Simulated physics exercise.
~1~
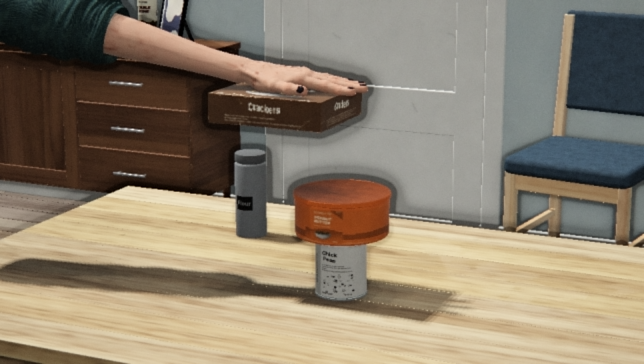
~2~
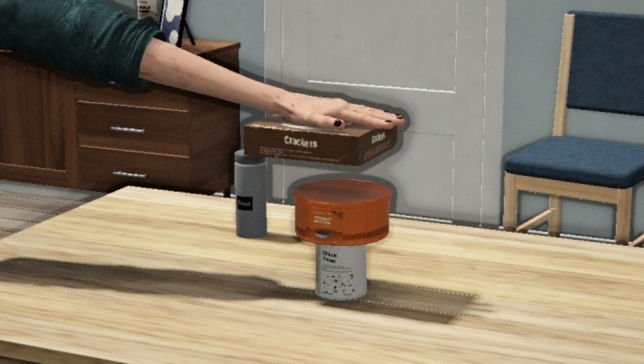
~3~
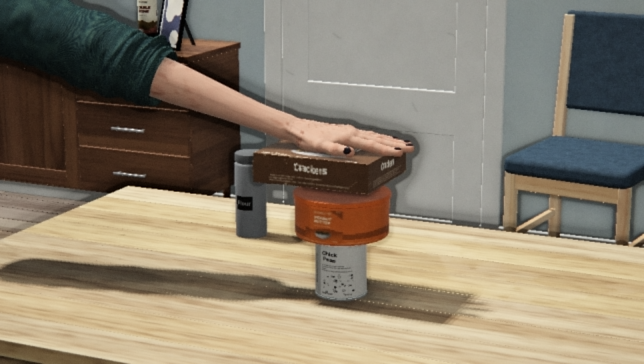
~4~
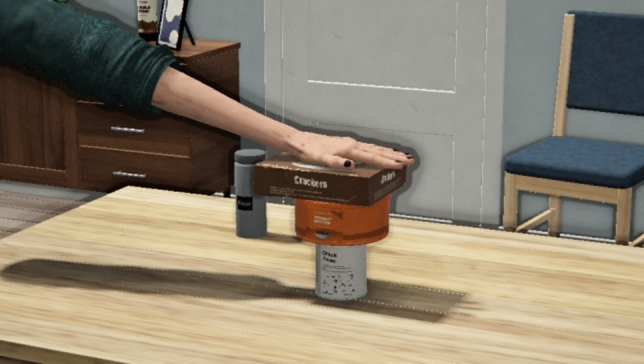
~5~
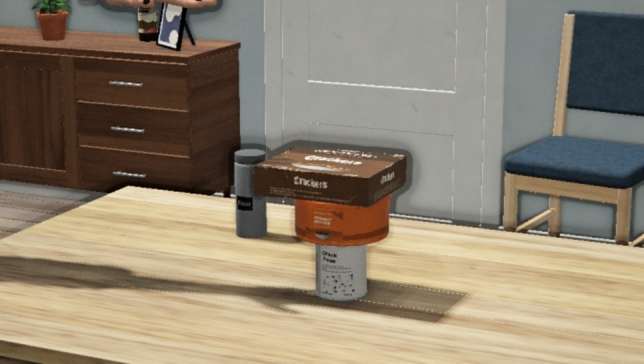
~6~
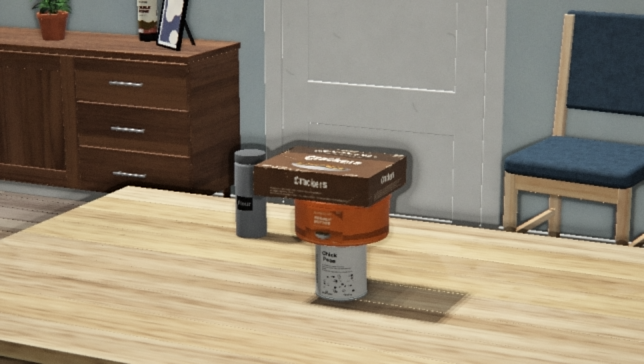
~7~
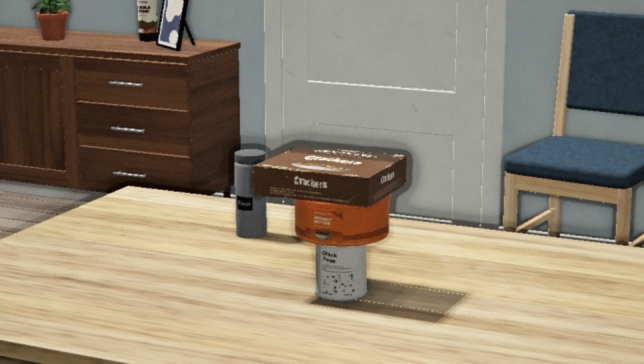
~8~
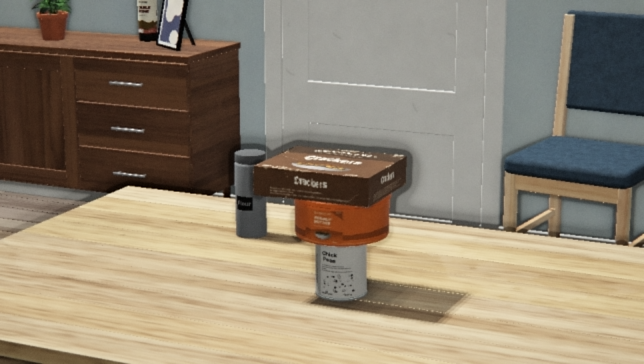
A hand lowers a brown packet onto an orange tub, withdraws, and the stack holds.
